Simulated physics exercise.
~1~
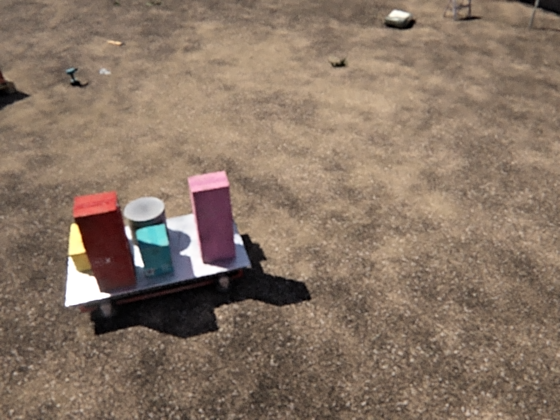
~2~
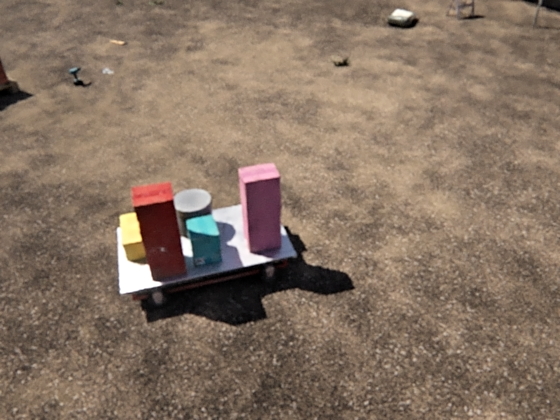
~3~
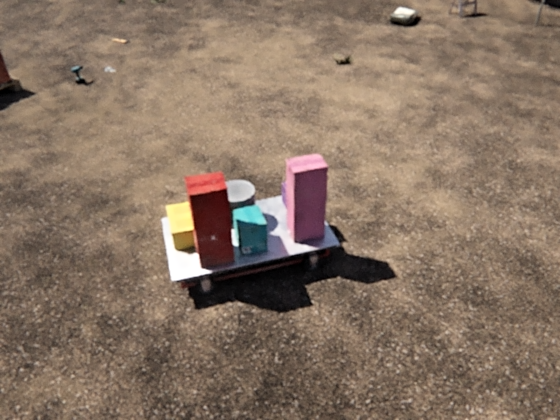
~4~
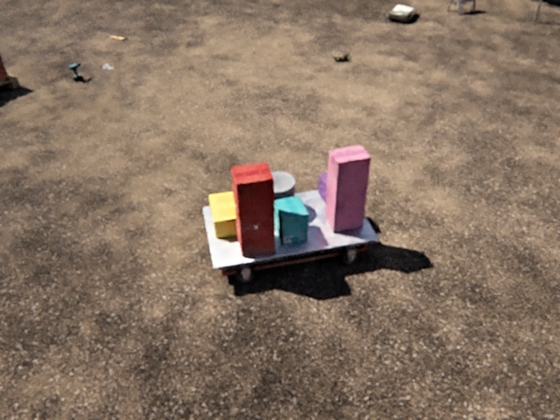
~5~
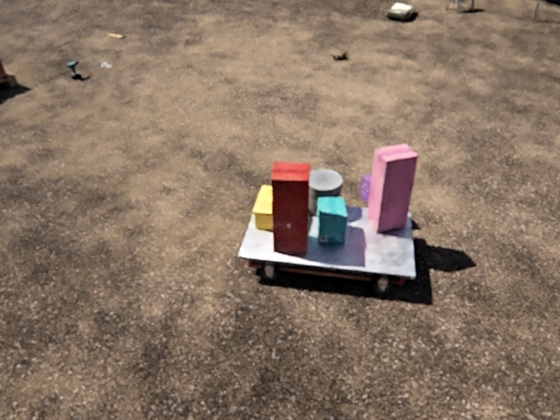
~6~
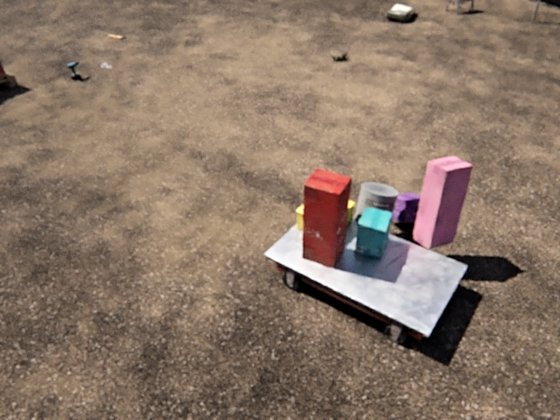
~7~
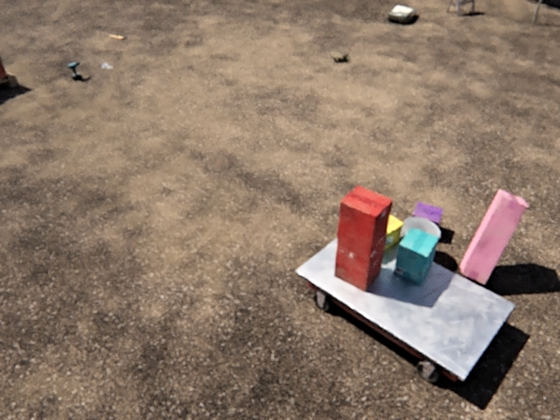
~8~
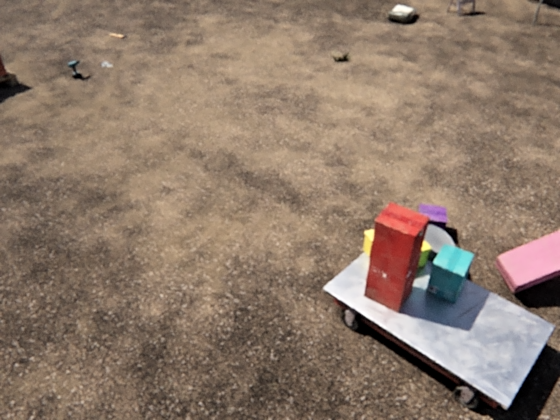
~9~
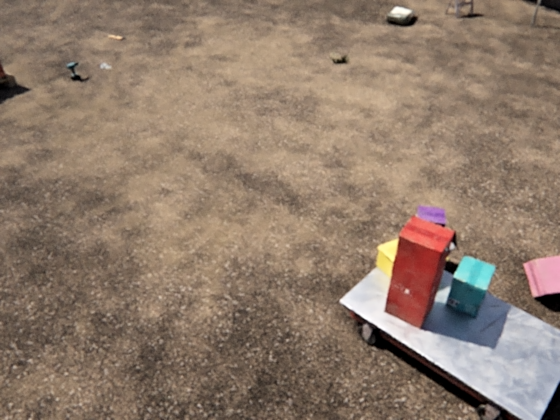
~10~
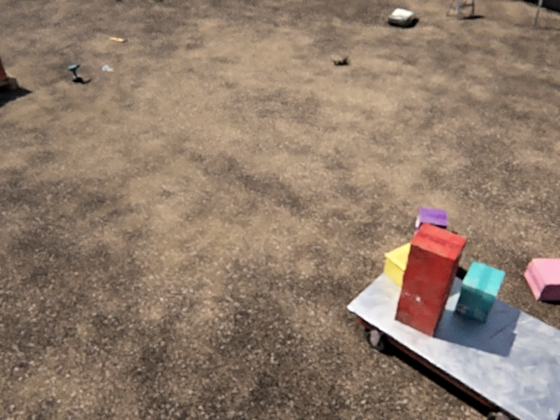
A cart of blocks rolls right and turns; the pink block topples off, red stays standing.
